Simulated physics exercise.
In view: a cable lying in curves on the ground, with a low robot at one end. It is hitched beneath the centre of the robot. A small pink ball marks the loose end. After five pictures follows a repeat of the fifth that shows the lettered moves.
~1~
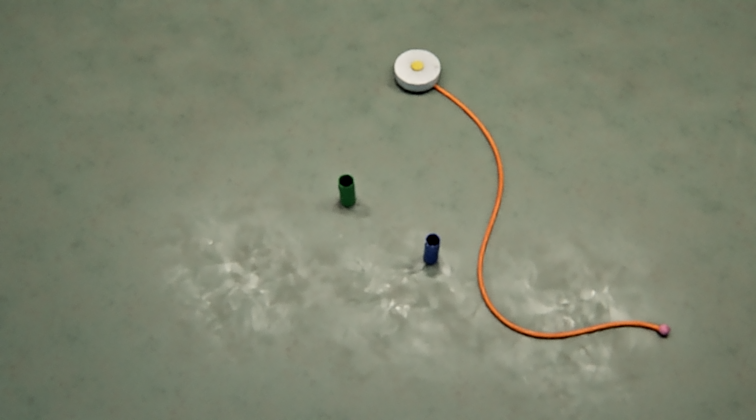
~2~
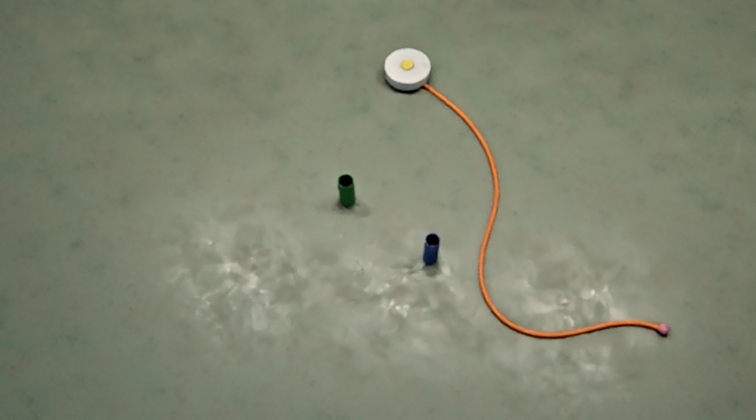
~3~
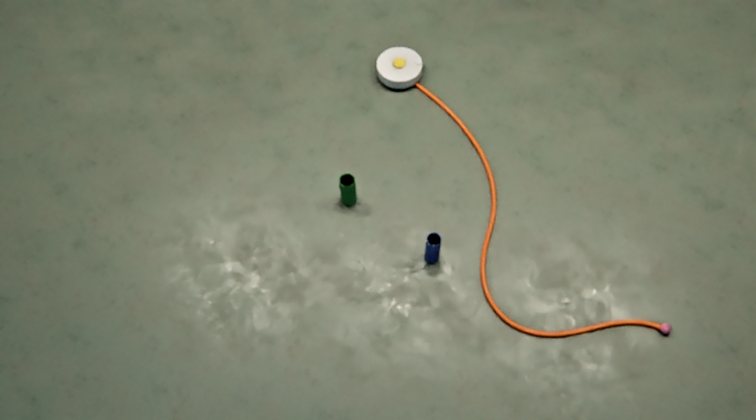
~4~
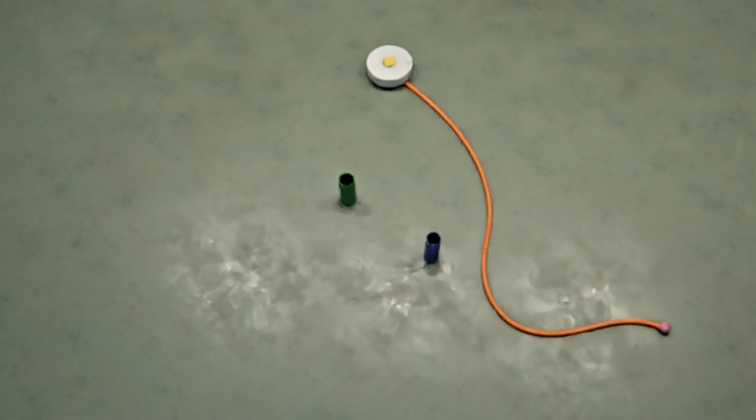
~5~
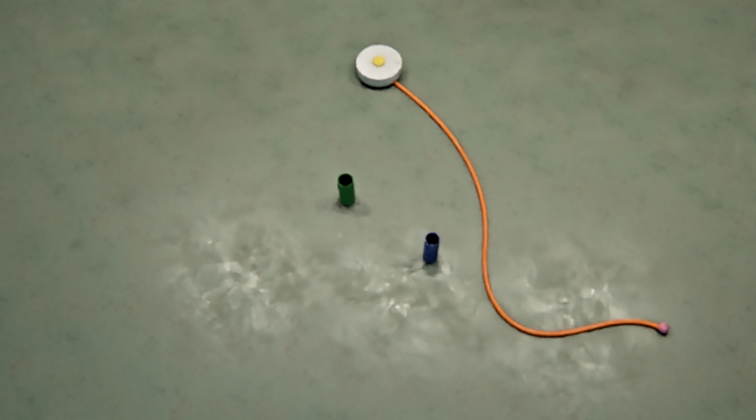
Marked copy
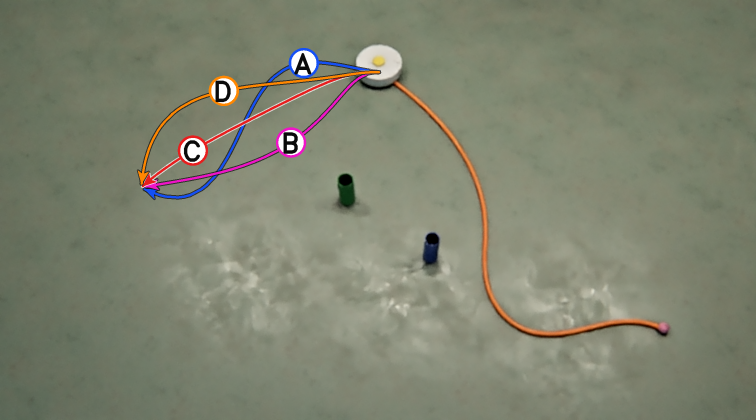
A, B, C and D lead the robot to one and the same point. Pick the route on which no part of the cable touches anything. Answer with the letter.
It should follow D.
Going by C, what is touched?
The green post.
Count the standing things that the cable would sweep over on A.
It sweeps one.
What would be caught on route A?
It is the green post.
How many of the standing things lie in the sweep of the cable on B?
Two.
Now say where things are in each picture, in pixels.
The first picture shows robot (417, 71); free end (664, 330); blue post (432, 249).
The second picture shows robot (407, 70); blue post (432, 249).
The third picture shows robot (399, 69); free end (666, 328).
The fourth picture shows robot (390, 67); green post (348, 189).
The fifth picture shows robot (379, 67); blue post (431, 248); green post (347, 190); free end (664, 328).
On the marked copy, A from (379, 72) via (252, 108) to (144, 189); B from (379, 72) via (281, 149) to (146, 187); C from (379, 72) via (260, 115) to (143, 186); D from (379, 72) via (235, 89) to (142, 184).
With D. Early on, robot (269, 79), middle of the cable (444, 199), free end (654, 325).
Further on, robot (165, 114), middle of the cable (377, 173), free end (581, 296).
At the end, robot (138, 183), middle of the cable (369, 173), free end (574, 292); nothing has been touched.
As for the rest, A meets the green post; B meets the blue post and green post; C meets the green post.
